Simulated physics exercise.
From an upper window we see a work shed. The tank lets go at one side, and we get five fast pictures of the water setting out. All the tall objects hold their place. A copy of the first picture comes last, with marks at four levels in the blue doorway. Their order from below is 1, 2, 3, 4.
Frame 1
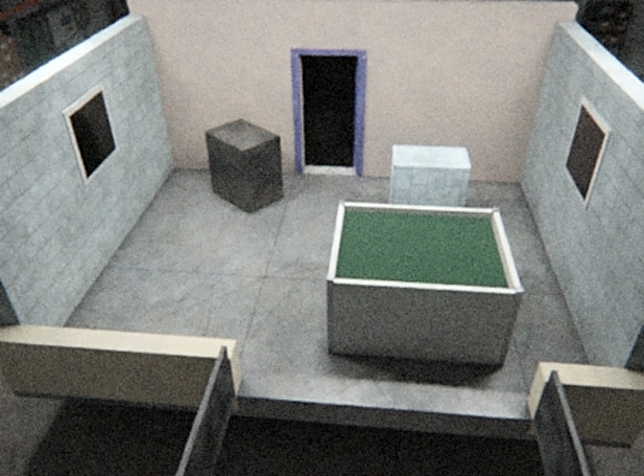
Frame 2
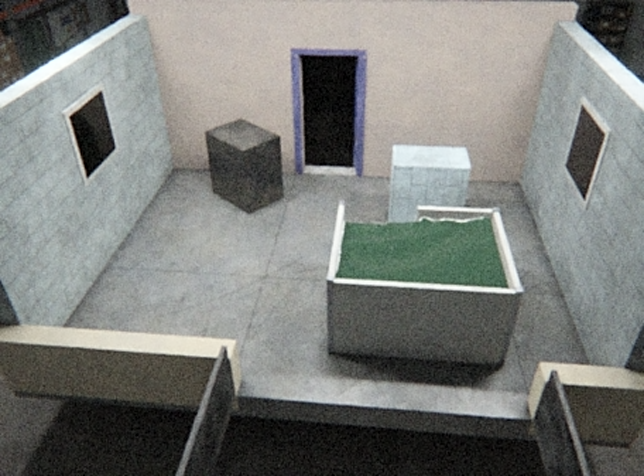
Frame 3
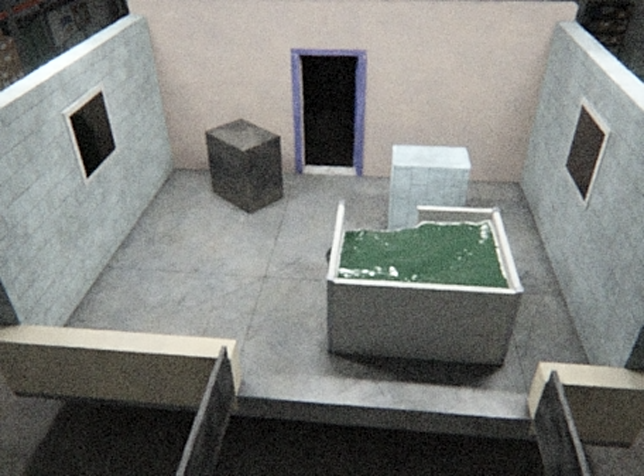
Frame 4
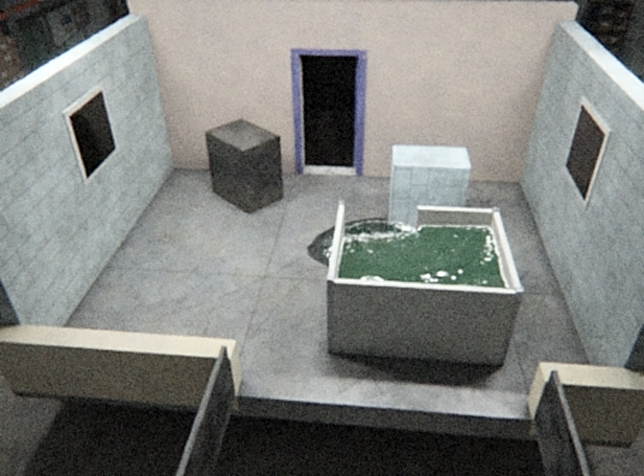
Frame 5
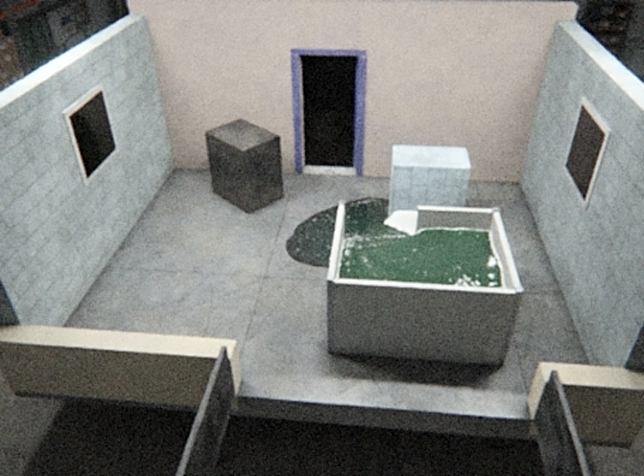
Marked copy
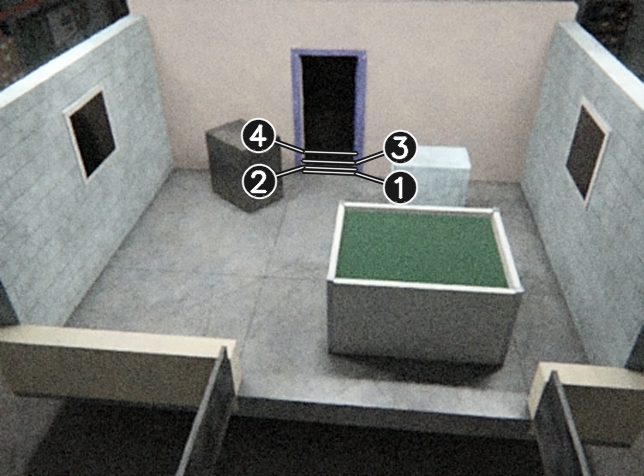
Green water in the pale tank sank and sloshed behind a gap in its back wall, turning foamy, and then a dark puddle spread across the grey floor behind it, toward the left.
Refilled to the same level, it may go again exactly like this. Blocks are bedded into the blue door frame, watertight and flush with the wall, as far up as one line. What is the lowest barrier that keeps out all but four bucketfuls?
4 will do.
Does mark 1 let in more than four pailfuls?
Yes, that goes wrong.
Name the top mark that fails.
That would be 3.
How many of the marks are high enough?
One.
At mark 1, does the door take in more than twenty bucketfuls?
Yes.
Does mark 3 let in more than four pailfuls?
Yes.
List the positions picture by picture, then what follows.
In the first frame, water in the tank at rest, its middle at (420, 248); foot of the blue doorway at (329, 174); open gate at (384, 347).
In the second frame, water covers 1 % of the ground, its front hidden from here.
In the third frame, water covers 3 % of the ground, its front hidden from here.
In the fourth frame, 7 % of the ground under water, visible out to (329, 233).
In the fifth frame, 12 % of the ground under water, visible out to (365, 200).
In white, 1 at (329, 172); 2 at (329, 168); 3 at (329, 161); 4 at (329, 152); from the bottom up 1, 2, 3, 4.
If 1 is chosen, dozens of bucketfuls pour in.
If 2 is chosen, dozens of bucketfuls pour in.
If 3 is chosen, about 11 bucketfuls get in.
If 4 is chosen, a splash gets over, under a bucket.
